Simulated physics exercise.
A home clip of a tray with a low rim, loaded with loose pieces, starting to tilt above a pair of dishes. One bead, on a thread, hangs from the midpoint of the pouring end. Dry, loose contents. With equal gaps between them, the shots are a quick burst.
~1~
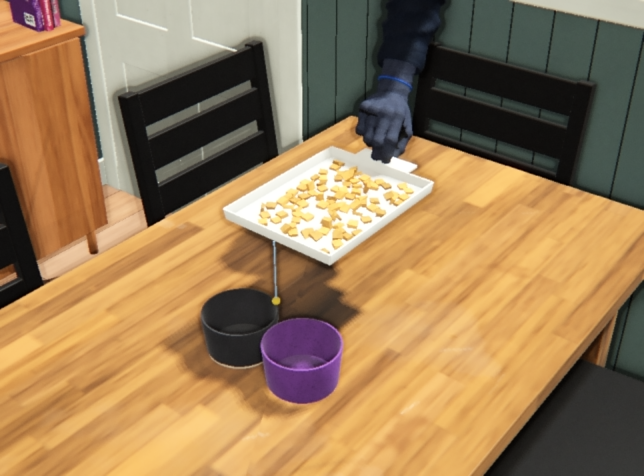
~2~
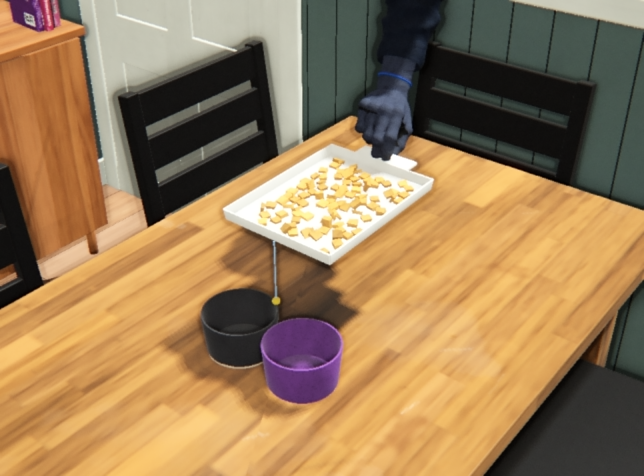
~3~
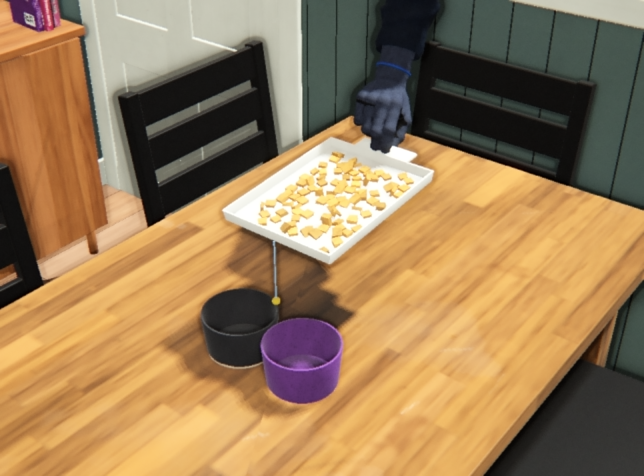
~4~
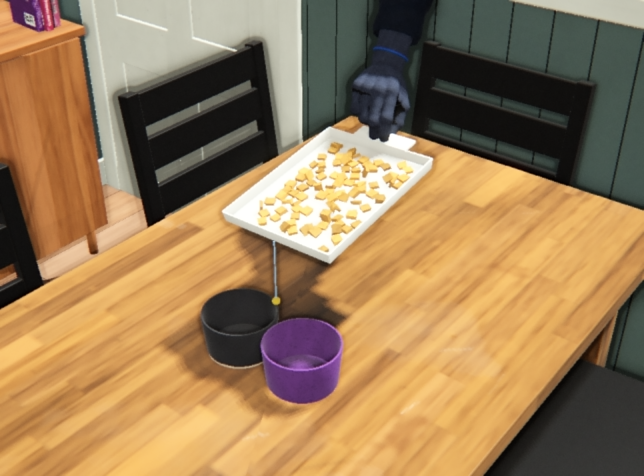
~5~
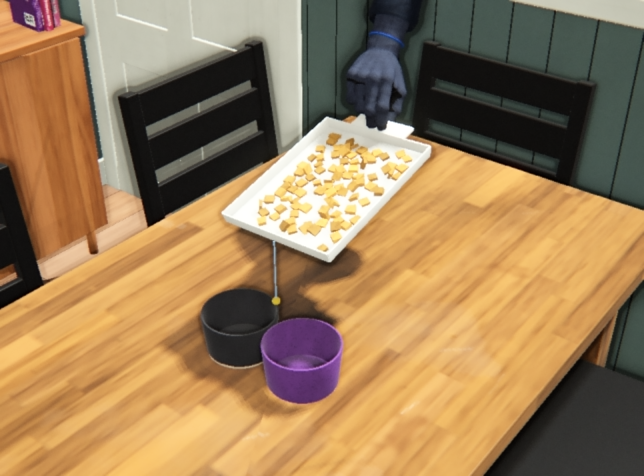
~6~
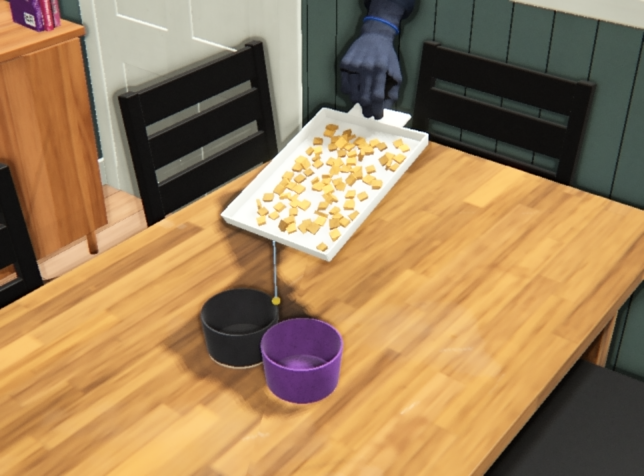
A white tray of small golden pieces tilts gradually above two bowls, a gloved hand behind it.
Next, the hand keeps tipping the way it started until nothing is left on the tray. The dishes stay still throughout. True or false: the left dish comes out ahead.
True.
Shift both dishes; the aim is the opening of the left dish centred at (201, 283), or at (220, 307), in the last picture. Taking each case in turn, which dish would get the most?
Try 1: The right-side dish; try 2: The left-side dish.
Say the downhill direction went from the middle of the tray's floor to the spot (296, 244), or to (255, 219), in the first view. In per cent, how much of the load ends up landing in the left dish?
About 20 % and 60 %.
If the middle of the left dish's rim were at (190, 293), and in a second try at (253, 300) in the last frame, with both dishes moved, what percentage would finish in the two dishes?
Estimate: 80 % first, 40 % second.
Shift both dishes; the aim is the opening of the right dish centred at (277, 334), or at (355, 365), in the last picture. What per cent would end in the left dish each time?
First placement: 60 per cent; second placement: 20 per cent.
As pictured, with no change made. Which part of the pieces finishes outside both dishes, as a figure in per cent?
My guess is about 20 percent.
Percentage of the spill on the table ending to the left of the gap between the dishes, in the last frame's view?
Near 90 in a hundred.
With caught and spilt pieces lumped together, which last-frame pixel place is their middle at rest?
The centre comes to rest close to (239, 348).
Soon after the last picture, tray tipped steeply; all on the tray.
A little later, tray tipped past a quarter turn; most on the tray; a stray few in the right dish; a small part in the left dish; a small part outside both; a stray few in the air.
Later still, tray tipped past a quarter turn; a small part in the right dish; about two thirds in the left dish; about a quarter outside both; a stray few in the air.
At rest, tray tipped past a quarter turn; a small part in the right dish; about two thirds in the left dish; about a quarter outside both; a stray few in the air.
